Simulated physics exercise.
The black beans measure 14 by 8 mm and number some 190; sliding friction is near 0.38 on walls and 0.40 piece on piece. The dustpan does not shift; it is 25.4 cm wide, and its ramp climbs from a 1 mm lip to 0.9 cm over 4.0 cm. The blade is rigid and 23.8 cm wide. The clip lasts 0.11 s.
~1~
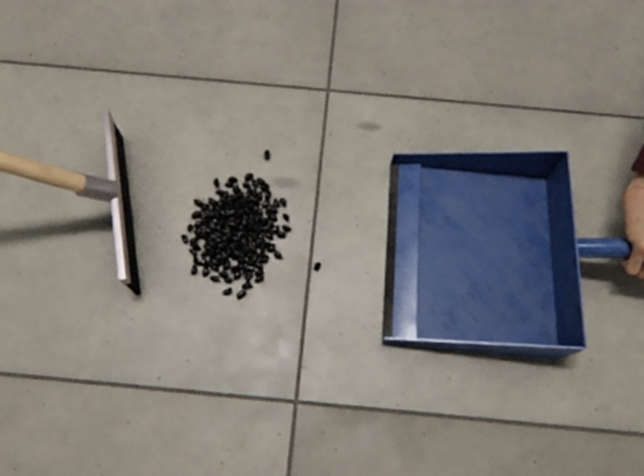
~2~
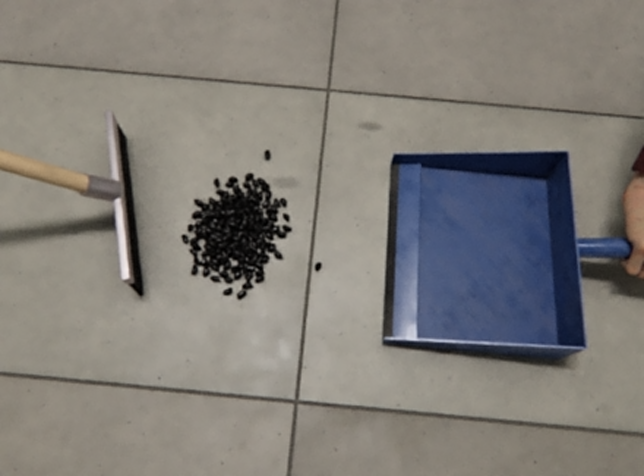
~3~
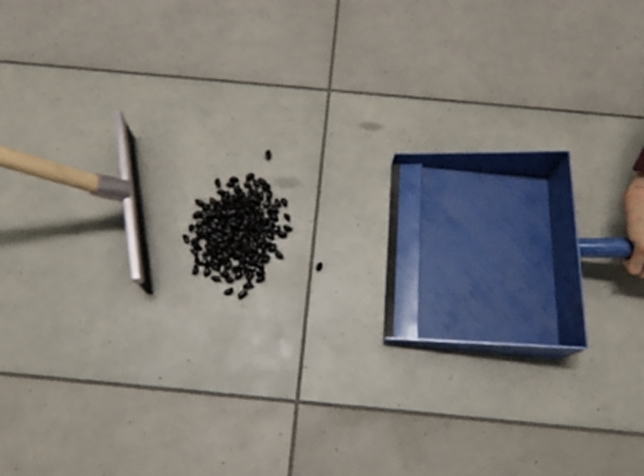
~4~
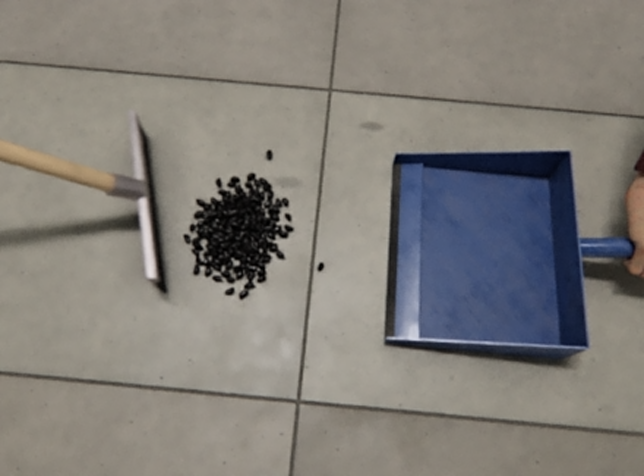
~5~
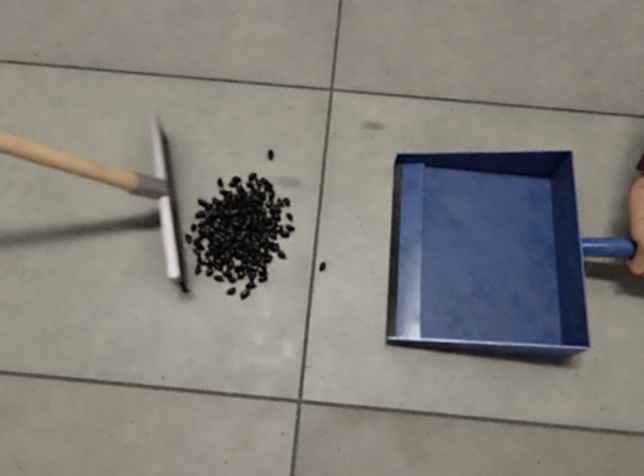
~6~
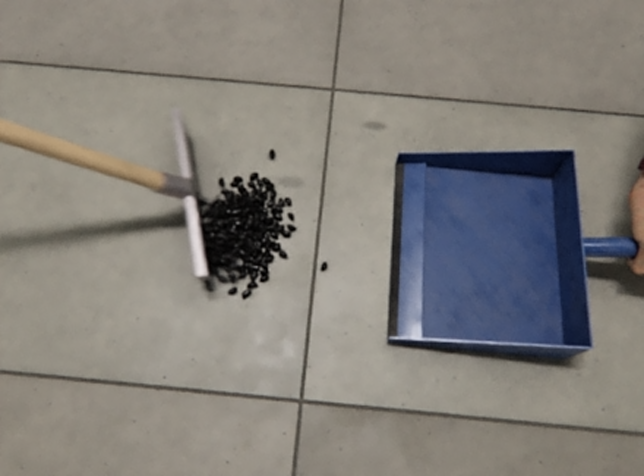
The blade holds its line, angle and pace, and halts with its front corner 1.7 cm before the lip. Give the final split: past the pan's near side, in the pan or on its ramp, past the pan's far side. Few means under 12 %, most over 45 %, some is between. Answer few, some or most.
Near side few, pan most, far side some.
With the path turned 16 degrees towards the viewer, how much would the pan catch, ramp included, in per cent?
Then about 65 per cent.
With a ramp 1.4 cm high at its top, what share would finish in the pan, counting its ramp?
Then about 55 per cent.
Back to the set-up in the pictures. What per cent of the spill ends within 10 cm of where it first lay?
Some 0 per cent.
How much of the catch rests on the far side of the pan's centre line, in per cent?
Some 80 per cent.
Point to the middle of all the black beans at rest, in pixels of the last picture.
Around (457, 210).
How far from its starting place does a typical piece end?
About 30 cm.
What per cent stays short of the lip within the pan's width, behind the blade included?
Some 15 per cent.
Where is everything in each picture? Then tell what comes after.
Blade from (125, 279) to (109, 118), moved 0.0 cm, 0 of the pieces shifted so far; middle of the pieces at (237, 227); pan at (484, 256), in the first frame.
Blade from (128, 279) to (112, 118), moved 0.4 cm, 0 of the pieces shifted so far; middle of the pieces at (238, 226), in the second frame.
Blade from (138, 279) to (121, 118), moved 1.4 cm, 0 of the pieces shifted so far; middle of the pieces at (238, 226), in the third frame.
Blade from (154, 278) to (134, 118), moved 3.1 cm, 0 of the pieces shifted so far; middle of the pieces at (240, 226), in the fourth frame.
Blade from (176, 277) to (154, 117), moved 5.5 cm, 0 of the pieces shifted so far; middle of the pieces at (241, 226), in the fifth frame.
Blade from (203, 276) to (178, 116), moved 8.5 cm, 37 of the pieces shifted so far; middle of the pieces at (243, 226); pan at (490, 255), in the sixth frame.
Then, 0.10 s after the last picture, middle of the blade 14 cm from the lip; 0 % over the lip, far side 5 %, near side 0 %.
Then, 0.16 s after the last picture, middle of the blade 7 cm from the lip; 0 % over the lip, far side 10 %, near side 0 %.
Then, 0.36 s after the last picture, middle of the blade 5 cm from the lip; 65 % over the lip, far side 20 %, near side 5 %.
In the end, near side 5 %, pan 60 %, far side 20 %, in front of the lip or behind the blade 15 %.
